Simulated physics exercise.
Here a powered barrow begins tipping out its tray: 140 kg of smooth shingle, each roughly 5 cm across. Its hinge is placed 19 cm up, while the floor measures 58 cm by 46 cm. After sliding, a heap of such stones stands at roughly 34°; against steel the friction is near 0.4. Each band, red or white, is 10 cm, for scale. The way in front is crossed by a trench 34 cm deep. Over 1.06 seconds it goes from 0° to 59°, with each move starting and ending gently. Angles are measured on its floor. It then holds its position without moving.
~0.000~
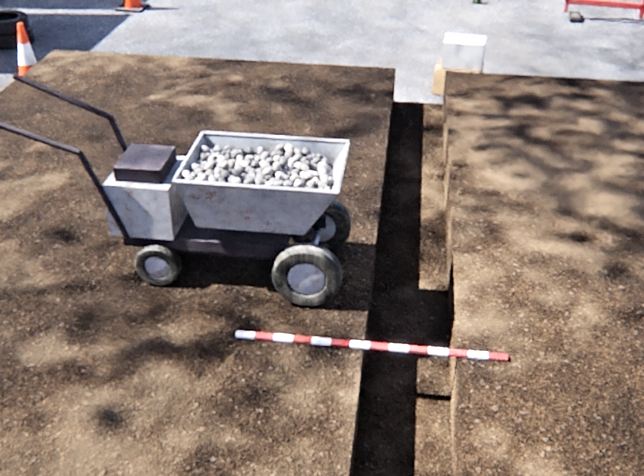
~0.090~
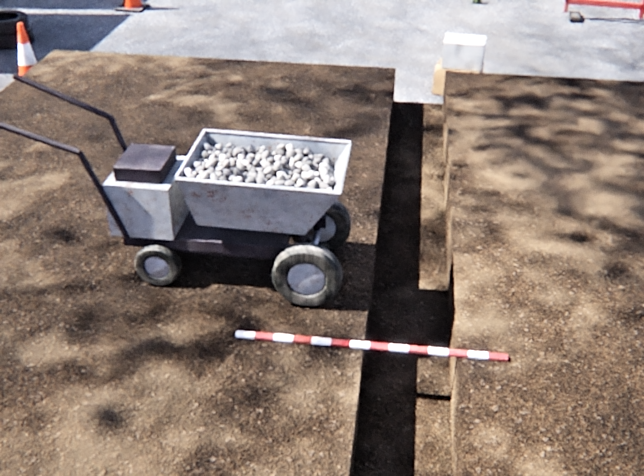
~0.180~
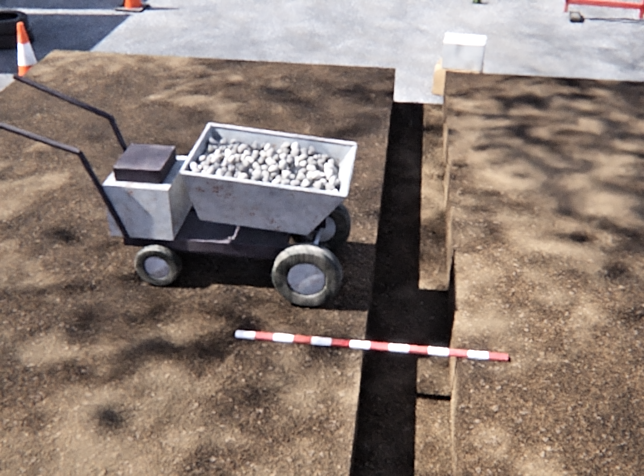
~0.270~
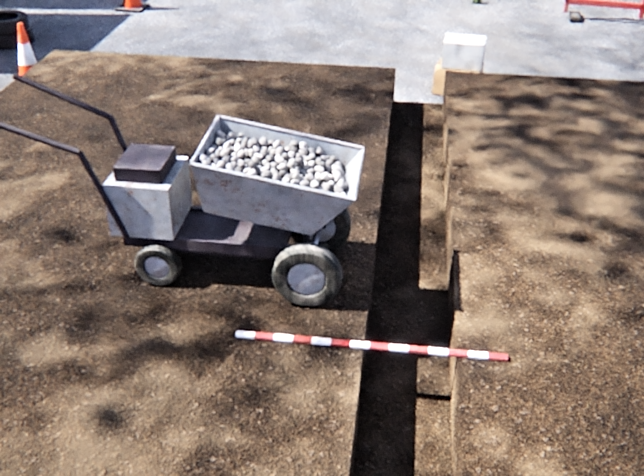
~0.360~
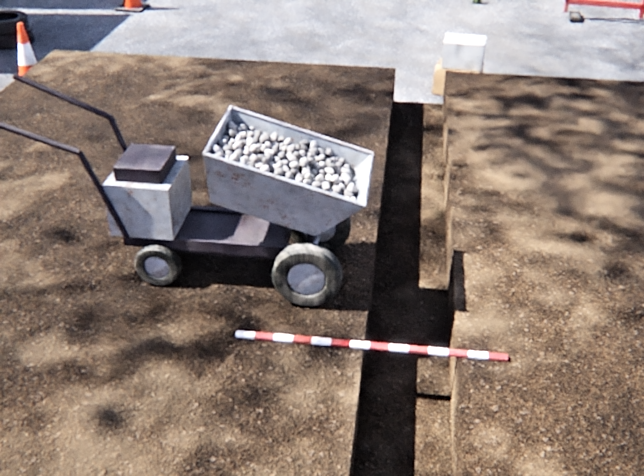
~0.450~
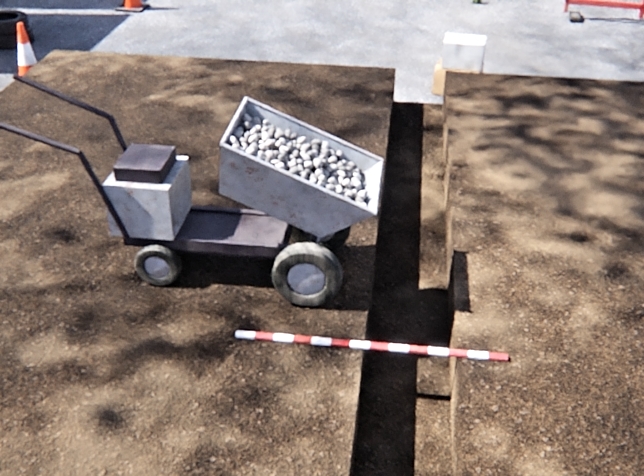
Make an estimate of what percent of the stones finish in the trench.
About 47 percent.
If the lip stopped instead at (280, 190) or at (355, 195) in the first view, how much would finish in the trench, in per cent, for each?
From the first place around 70 per cent, from the other around 30.
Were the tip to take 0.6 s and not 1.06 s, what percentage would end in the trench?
In that case, around 35%.
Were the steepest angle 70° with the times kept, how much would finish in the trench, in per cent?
Then close to 65 per cent.
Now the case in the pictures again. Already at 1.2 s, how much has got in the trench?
At that moment: Approx. 15 %.
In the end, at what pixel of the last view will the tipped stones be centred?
(435, 324).
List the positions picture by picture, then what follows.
The first frame shows lip at (338, 193), floor tilted 0°, highest stones at (251, 158).
The second frame shows lip at (340, 194), floor tilted 1°, highest stones at (246, 156); the stones move at 0.2 m/s on average.
In the third frame, the tray is at 5°, its lip at (346, 196); the top of the load is at (239, 151); the stones move at 0.4 m/s on average.
The fourth frame shows lip at (355, 200), floor tilted 10°, highest stones at (230, 144); the stones move at 0.6 m/s on average.
In the fifth frame, the tray is at 16°, its lip at (365, 206); the top of the load is at (242, 137); the stones move at 0.7 m/s on average.
The sixth frame shows lip at (376, 213), floor tilted 23°, highest stones at (251, 127); the stones move at 0.8 m/s on average.
After 0.8 s the floor is at 50°; 100 % in the tray; the foremost stones are at (399, 222).
After 1.2 s the floor is at 59°; 81 % in the tray, 17 % in the trench, 3 % past the trench; the foremost stones are at (473, 292).
After 1.5 s the floor is at 59°; 54 % in the tray, 26 % in the trench, 20 % past the trench; the foremost stones are at (554, 286).
After 3.5 s the floor is at 59°; 32 % in the tray, 47 % in the trench, 21 % past the trench; the foremost stones are at (643, 283).
